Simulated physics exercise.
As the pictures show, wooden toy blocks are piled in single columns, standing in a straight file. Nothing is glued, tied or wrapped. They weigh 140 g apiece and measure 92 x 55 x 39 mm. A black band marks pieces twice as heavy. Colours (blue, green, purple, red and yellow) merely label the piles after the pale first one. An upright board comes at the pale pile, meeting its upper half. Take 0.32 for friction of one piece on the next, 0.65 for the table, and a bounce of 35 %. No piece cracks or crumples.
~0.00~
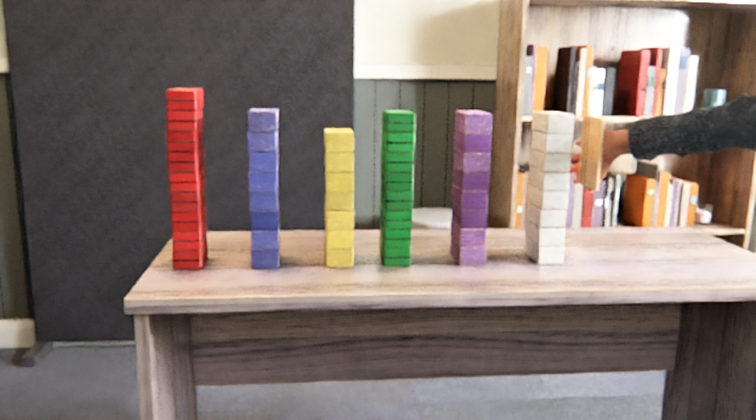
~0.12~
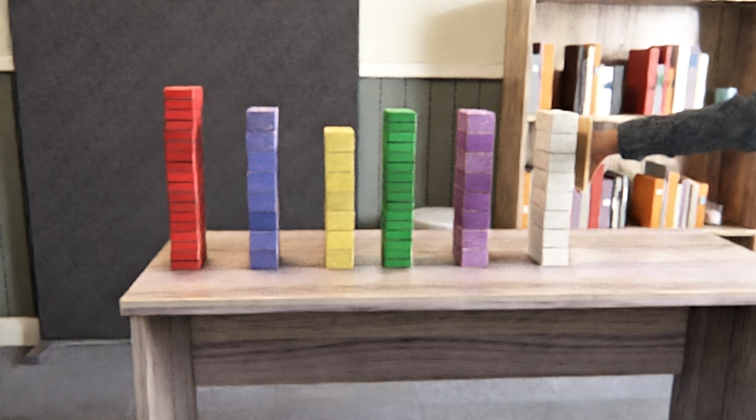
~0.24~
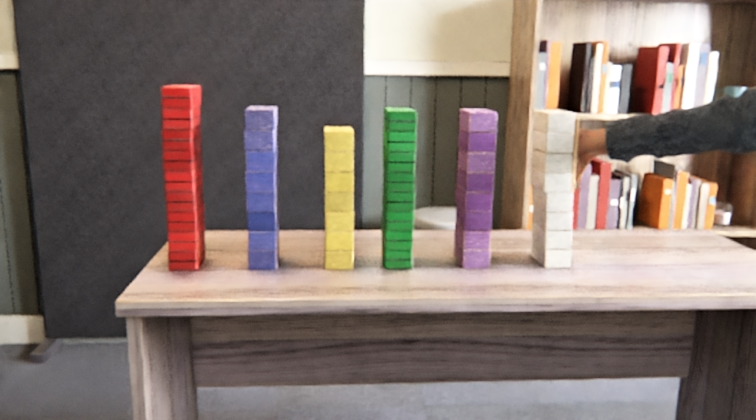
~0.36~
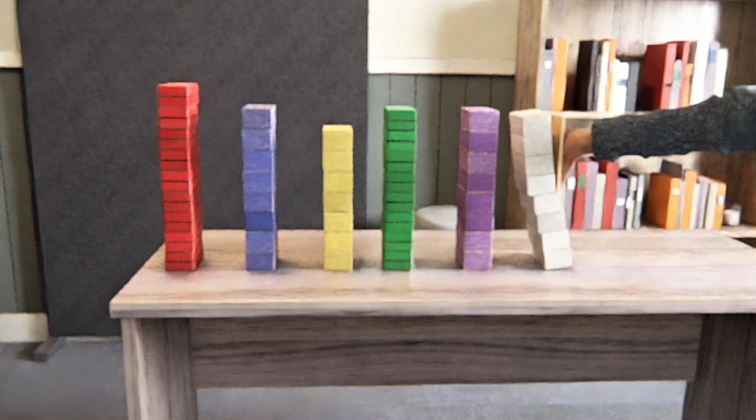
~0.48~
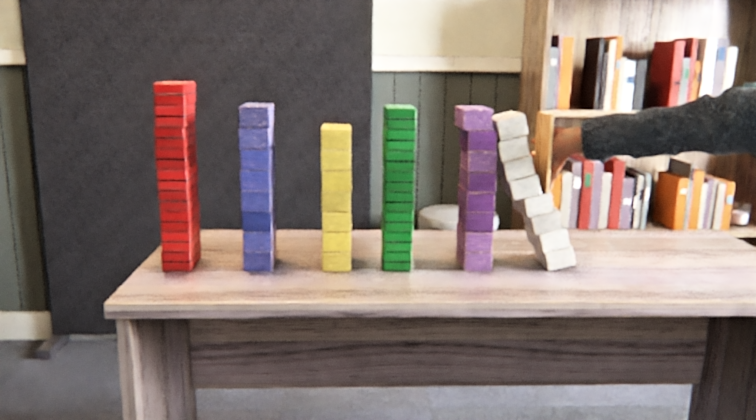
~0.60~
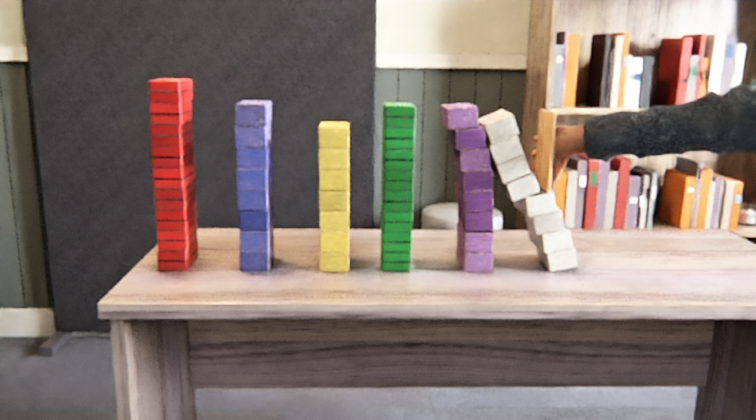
On a wooden table, a hand pushes the white block stack leftward, leaning into the purple one.
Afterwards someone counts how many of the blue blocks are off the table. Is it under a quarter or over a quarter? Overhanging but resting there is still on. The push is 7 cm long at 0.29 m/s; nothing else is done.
Ending off the table: Upwards of a quarter.
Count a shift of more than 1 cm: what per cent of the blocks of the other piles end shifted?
It is 90 per cent.
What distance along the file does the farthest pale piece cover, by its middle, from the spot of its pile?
Some 24 cm.
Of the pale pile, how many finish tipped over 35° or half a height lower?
4 pale pieces.
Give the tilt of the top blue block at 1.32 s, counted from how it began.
Roughly 0°.
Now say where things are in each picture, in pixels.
In the first frame (we follow the side turned to the camera; the camera moves round a little), board (601, 145) 58 mm short; top blue block (263, 122); top purple block (479, 124); no other piece has moved.
The second frame shows board (589, 145) 23 mm short; top blue block (261, 121).
The third frame shows board (577, 145) 12 mm in; top blue block (260, 120).
The fourth frame shows board (562, 144) 46 mm in, top of the pale pile leaning 9°; top blue block (257, 119); no other piece has moved.
The fifth frame shows board (551, 144) 7 cm in, stopped, top of the pale pile leaning 15°; top blue block (254, 118); top purple block (478, 120) displaced 14 mm; one has shifted.
The sixth frame shows board (553, 142) 7 cm in, stopped, top of the pale pile leaning 23°; top blue block (251, 115); top purple block (463, 118) tipped 4°; steepest lean 4°, the block at (475, 160); 6 stirred so far.
Around 1.32 s, 4 of the pale pile down; none of the 8 blue blocks off the table (0 of 40 in all colours); top blue block unmoved; top purple block on its side.
Around 2.10 s, 4 of the pale pile down; 1 of the 8 blue blocks off the table (8 of 40 in all colours); top blue block tipped 28°, 14 cm lower; top purple block upside down.
Finally (3.2 s), 4 of the pale pile down; 3 of the 8 blue blocks off the table (10 of 40 in all colours); top blue block on its side; top purple block upside down. That is 38 per cent. Seen by the last camera, middles, top purple block near (413, 200).
